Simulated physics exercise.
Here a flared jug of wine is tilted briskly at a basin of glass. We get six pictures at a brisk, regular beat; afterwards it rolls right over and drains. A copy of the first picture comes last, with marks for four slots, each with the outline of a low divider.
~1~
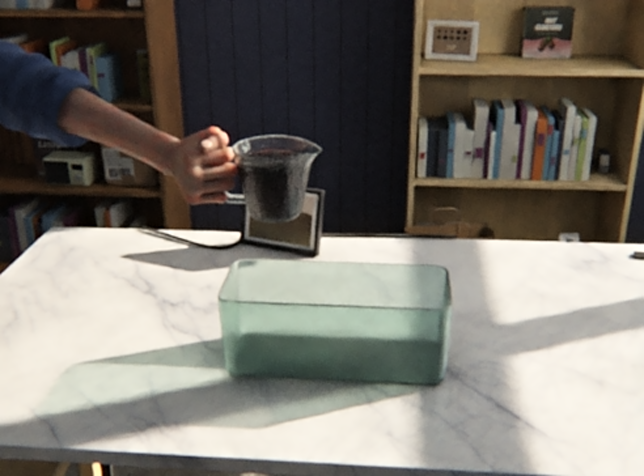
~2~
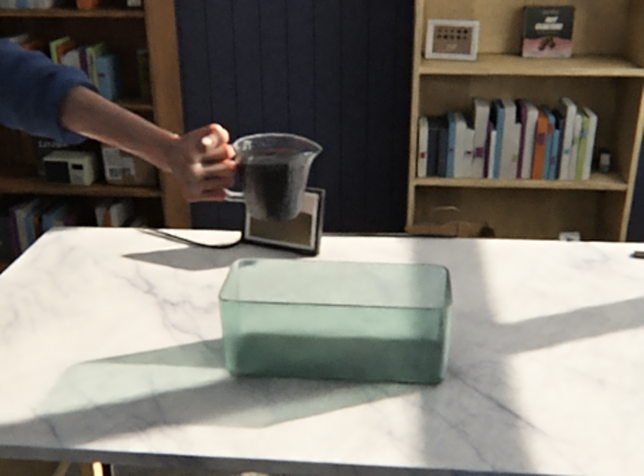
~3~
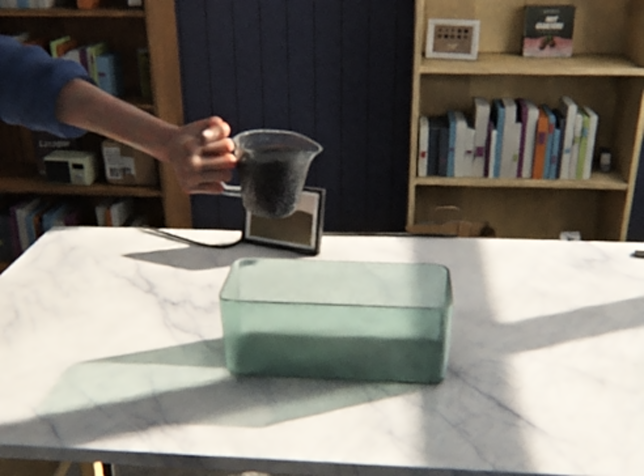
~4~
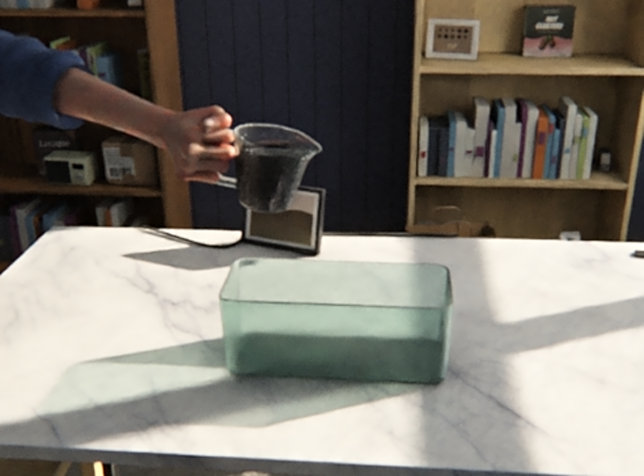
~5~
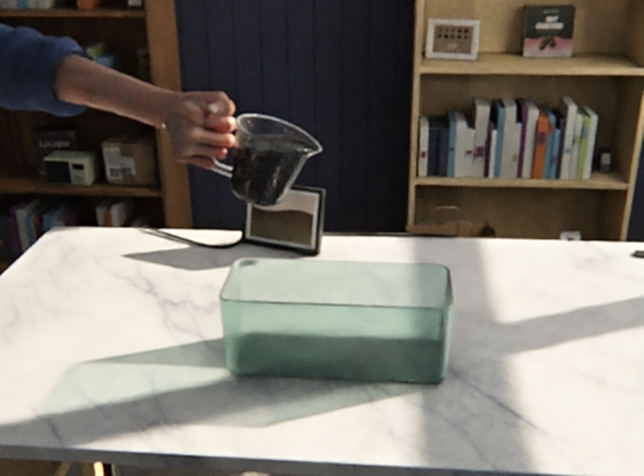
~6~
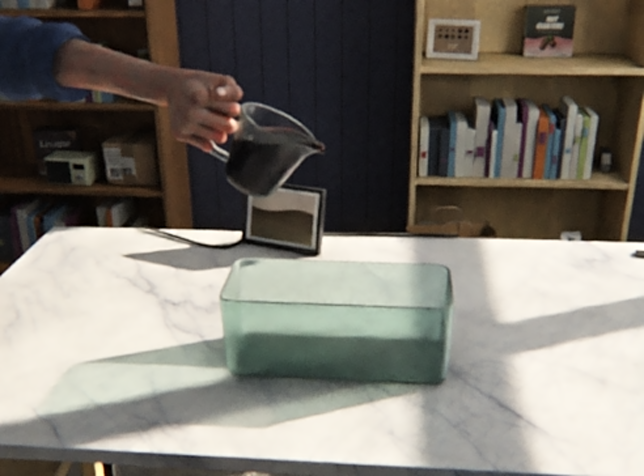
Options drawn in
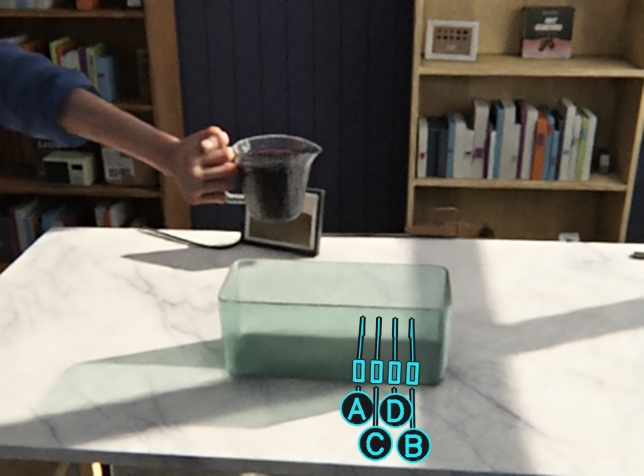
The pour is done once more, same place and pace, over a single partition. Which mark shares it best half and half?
Use slot D.
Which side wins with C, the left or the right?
The right side.
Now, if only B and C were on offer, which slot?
Here it is slot C.
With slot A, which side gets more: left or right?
The right one.
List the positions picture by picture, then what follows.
Upright, lip at (320, 150); basin from (226, 372) to (445, 382); nothing has left yet, in the first picture.
Upright, lip at (320, 150); nothing has left yet, in the second picture.
Tipped about 5°, lip at (321, 149); nothing has left yet, in the third picture.
Tipped about 11°, lip at (320, 149); nothing has left yet, in the fourth picture.
Tipped about 19°, lip at (320, 149); nothing has left yet, in the fifth picture.
Tipped about 28°, lip at (320, 149); wine is over the lip, down to (320, 149), in the sixth picture.
In cyan, A at (358, 387); B at (411, 389); C at (376, 387); D at (394, 388).
With A, about 14 % ends left of the wall and 84 % right of it.
With B, about 84 % ends left of the wall and 13 % right of it; 3 % is lost outside.
With C, about 22 % ends left of the wall and 76 % right of it.
With D, about 46 % ends left of the wall and 52 % right of it.
